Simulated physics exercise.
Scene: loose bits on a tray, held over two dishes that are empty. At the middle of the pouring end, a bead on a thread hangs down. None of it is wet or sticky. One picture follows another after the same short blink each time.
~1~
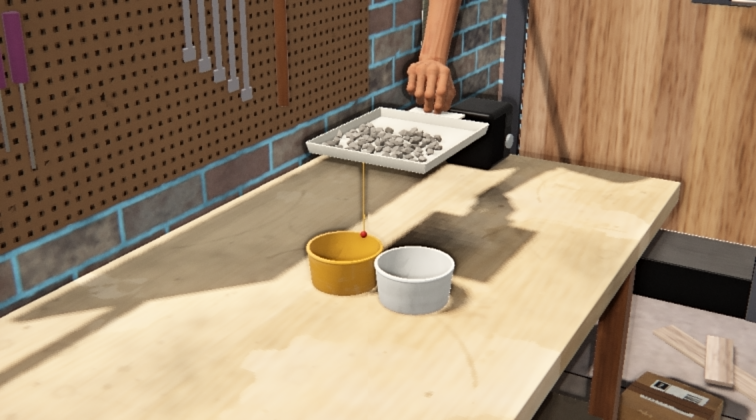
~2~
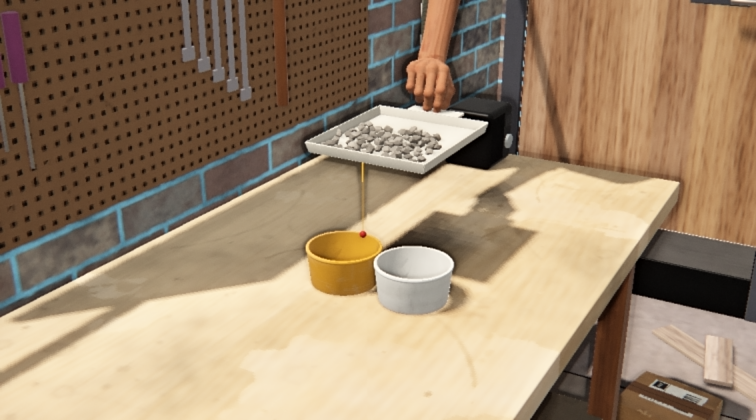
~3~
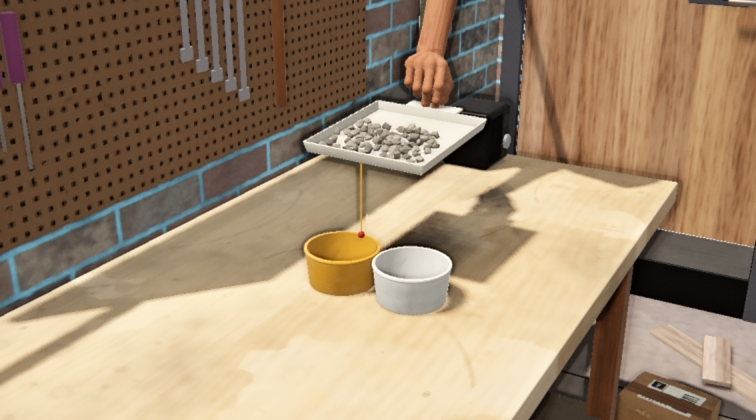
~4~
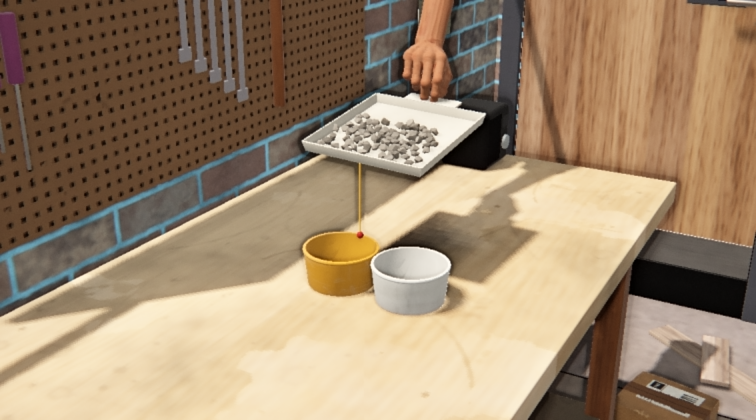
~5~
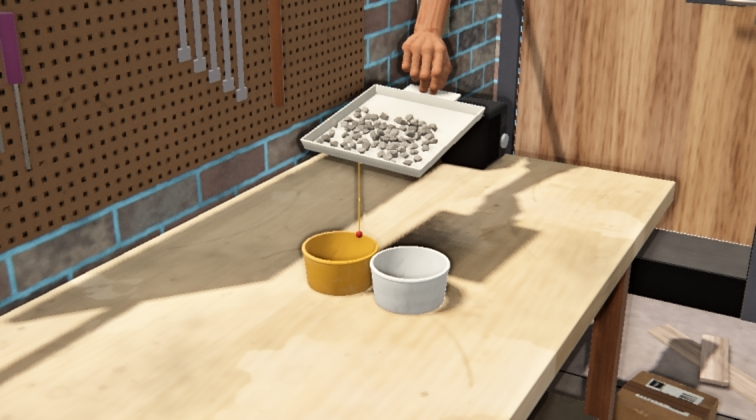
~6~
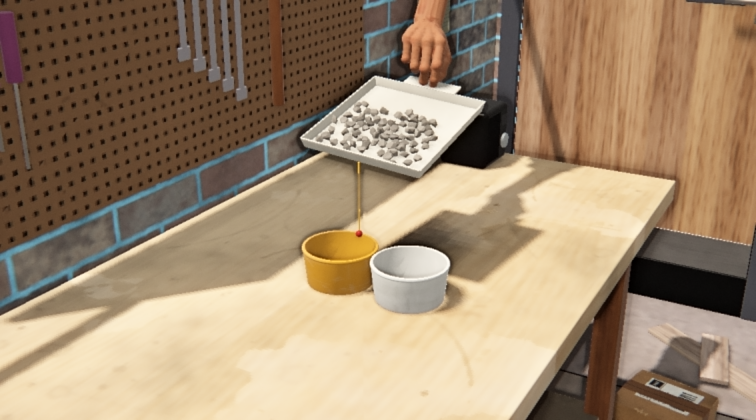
White tray of grey gravel tilting slightly in a person's hand above an orange dish and a pale grey dish on a wooden workbench.
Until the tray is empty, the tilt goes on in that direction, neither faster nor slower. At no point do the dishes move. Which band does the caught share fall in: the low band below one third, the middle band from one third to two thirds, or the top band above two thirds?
It falls in the top band.
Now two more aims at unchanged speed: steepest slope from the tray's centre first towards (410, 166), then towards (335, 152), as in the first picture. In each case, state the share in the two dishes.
90 per cent, then 40 per cent.
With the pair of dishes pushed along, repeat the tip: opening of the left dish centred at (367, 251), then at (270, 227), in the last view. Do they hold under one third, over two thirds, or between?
Spot one, beyond two thirds; spot two, less than a third.
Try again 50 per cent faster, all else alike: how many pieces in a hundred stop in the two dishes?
Near 90 in a hundred.
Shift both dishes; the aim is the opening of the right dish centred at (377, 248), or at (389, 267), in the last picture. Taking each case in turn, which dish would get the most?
First try, the dish at right; second try, the dish at right.
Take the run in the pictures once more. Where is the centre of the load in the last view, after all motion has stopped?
I'd say the middle ends up at about (407, 290).
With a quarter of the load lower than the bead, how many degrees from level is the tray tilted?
That happens at around 90°.
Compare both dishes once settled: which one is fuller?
That's the right side.
Soon after the last picture, tray tipped steeply; nearly all on the tray; a stray few in the air.
A little later, tray tipped right over; a small part on the tray; about two thirds in the right dish; a small part in the left dish; a small part outside both; a small part in the air.
Later still, tray tipped past a quarter turn; most in the right dish; a small part in the left dish; a small part outside both.
At rest, tray tipped past a quarter turn; most in the right dish; a small part in the left dish; a small part outside both.
